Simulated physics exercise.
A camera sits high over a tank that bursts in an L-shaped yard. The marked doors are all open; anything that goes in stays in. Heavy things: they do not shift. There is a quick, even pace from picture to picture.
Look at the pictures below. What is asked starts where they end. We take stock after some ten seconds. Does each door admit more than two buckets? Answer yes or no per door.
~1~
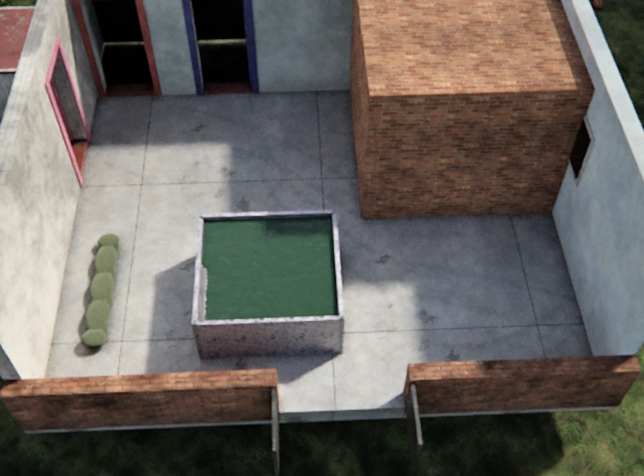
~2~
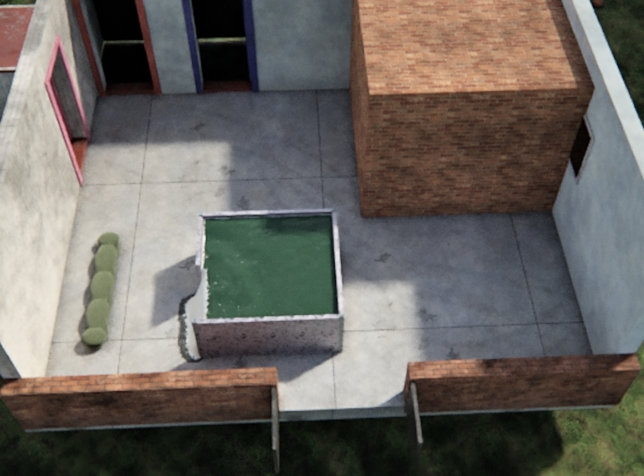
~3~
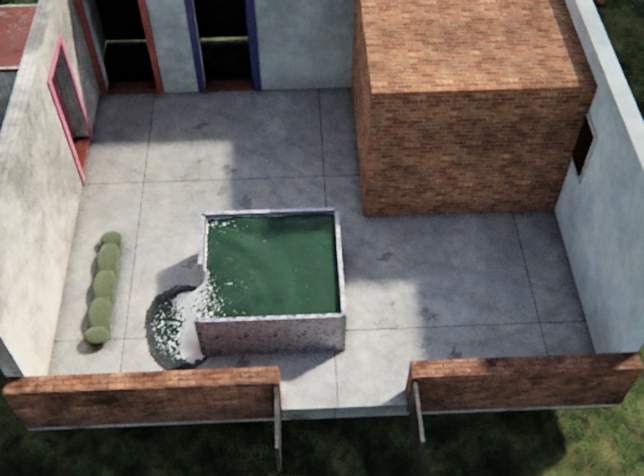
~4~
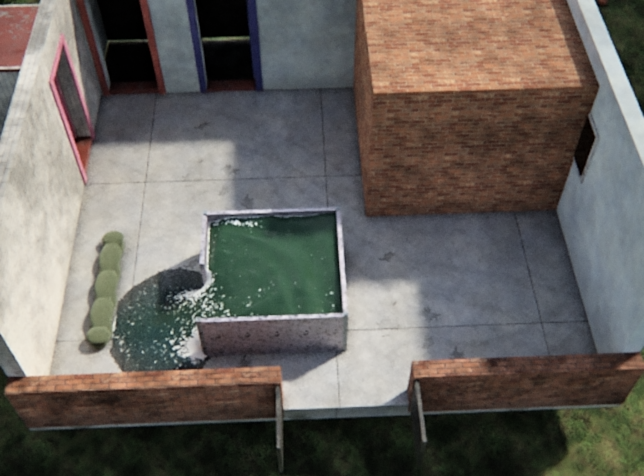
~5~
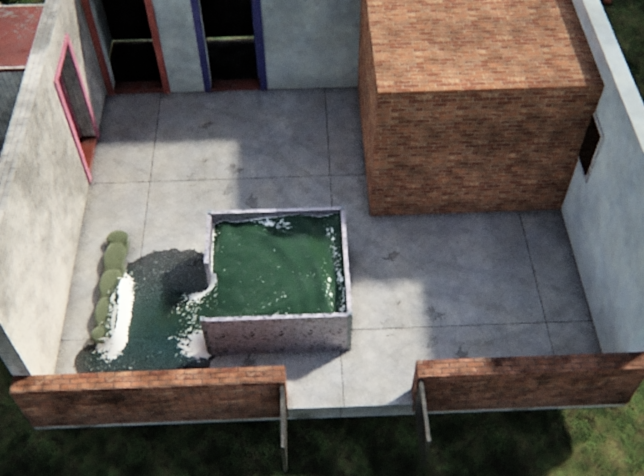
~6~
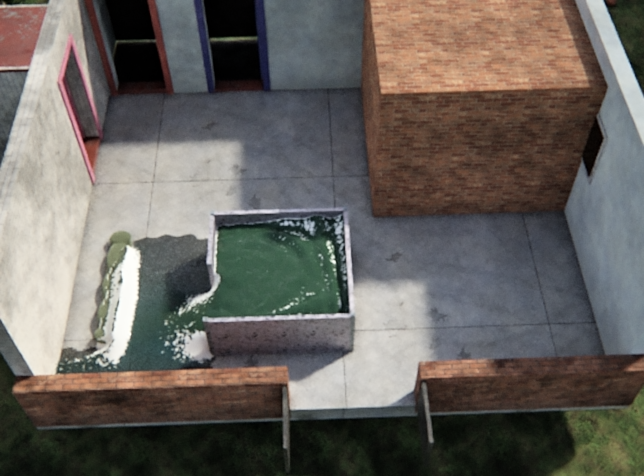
Answers: The red door: Yes; the blue door: Yes; the pink door: No.
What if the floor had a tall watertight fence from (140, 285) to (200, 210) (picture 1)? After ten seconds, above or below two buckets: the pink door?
Pink: Within bounds.
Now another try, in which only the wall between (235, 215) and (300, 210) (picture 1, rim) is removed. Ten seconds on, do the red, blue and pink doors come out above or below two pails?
One by one: Red door ends up above; blue door ends up above; pink door ends up above.
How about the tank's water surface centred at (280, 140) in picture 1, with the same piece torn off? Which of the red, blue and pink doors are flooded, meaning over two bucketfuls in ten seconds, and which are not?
So here's how it goes: Red clears the threshold, blue comes up short, and pink clears the threshold.
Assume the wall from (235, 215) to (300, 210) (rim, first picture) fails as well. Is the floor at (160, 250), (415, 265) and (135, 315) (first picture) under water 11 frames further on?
So that's left bare for the first, left bare for the second and left bare for the third.
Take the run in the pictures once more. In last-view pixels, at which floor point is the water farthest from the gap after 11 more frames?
The front's farthest point is close to (125, 123).
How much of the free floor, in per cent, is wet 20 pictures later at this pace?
Close to 55 in a hundred, I think.
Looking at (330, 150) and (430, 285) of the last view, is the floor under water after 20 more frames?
Untouched, then untouched.
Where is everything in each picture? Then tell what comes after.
Still water in the open tank at (268, 267), in the first frame.
Water pours out at (203, 316) and has run to (193, 299), in the second frame.
The front is at (154, 309), out from the gap at (206, 316), in the third frame.
Water pours out at (208, 316) and has run to (119, 311), in the fourth frame.
Water pours out at (212, 316) and has run to (82, 365), in the fifth frame.
The front is at a hidden place, out from the gap at (215, 316), in the sixth frame.
A moment on, water covers 20 % of the floor; the red door not reached, the blue door not reached, the pink door not reached.
Next, water covers 35 % of the floor; the red door not reached, the blue door not reached, the pink door wet at the sill, nothing in.
Then, water covers 55 % of the floor; the red door over two buckets in, the blue door wet at the sill, nothing in, the pink door wet at the sill, nothing in.
Later, water covers 75 % of the floor; the red door far over two buckets in, the blue door over two buckets in, the pink door wet at the sill, nothing in.
In the end, water covers 95 % of the floor; the red door far over two buckets in, the blue door over two buckets in, the pink door under two buckets in.
